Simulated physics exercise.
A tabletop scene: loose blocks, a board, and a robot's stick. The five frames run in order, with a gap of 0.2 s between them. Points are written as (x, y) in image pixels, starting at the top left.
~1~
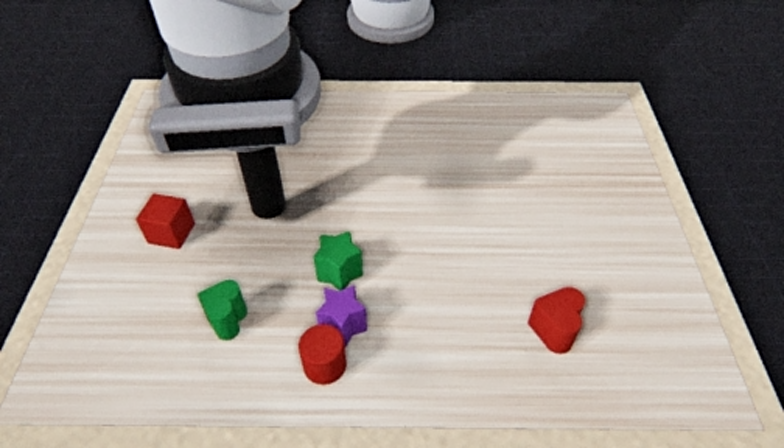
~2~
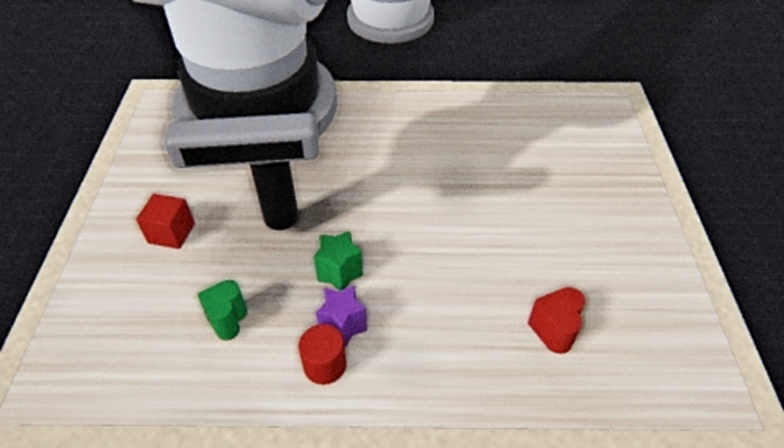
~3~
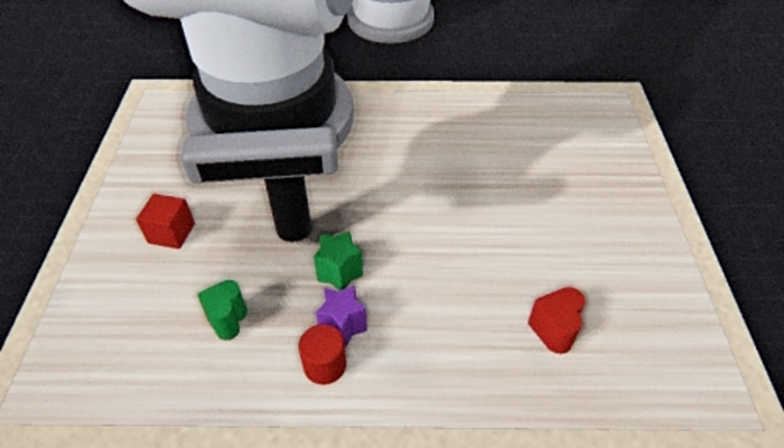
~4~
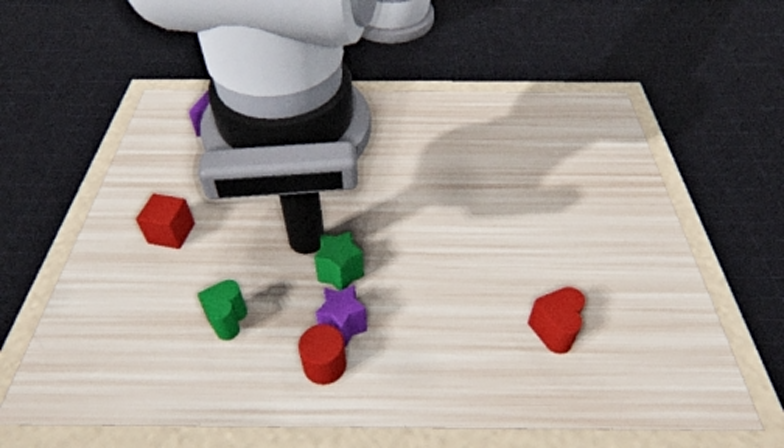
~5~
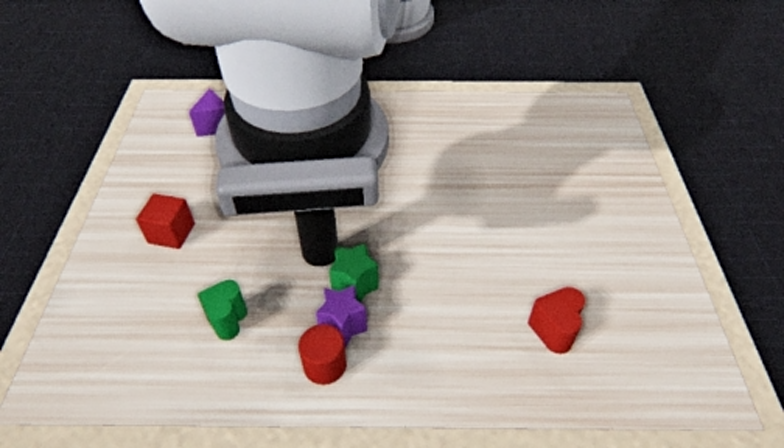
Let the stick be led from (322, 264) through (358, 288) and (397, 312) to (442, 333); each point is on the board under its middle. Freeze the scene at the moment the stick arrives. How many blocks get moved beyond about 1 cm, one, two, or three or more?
Here I'd predict a lone block moving more than 1 cm.
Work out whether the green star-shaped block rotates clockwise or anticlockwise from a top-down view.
Spin direction: Clockwise.
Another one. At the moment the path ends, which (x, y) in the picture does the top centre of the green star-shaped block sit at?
By then it is at (478, 333).
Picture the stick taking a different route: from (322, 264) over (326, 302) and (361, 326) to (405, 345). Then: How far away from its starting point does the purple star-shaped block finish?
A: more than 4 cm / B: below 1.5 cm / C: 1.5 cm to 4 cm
The answer is A.
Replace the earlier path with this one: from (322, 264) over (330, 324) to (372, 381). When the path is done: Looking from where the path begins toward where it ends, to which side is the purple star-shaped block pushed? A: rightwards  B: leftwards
I'll go with B - leftwards.
What follows on the original path. One third of the way, stick at (359, 277); green star-shaped block at (388, 284), turned 30° clockwise.
Two thirds of the way, stick at (398, 302); green star-shaped block at (430, 310), turned 30° clockwise.
At the end, stick at (443, 322); purple star-shaped block not moved; green star-shaped block at (478, 333), turned 30° clockwise.
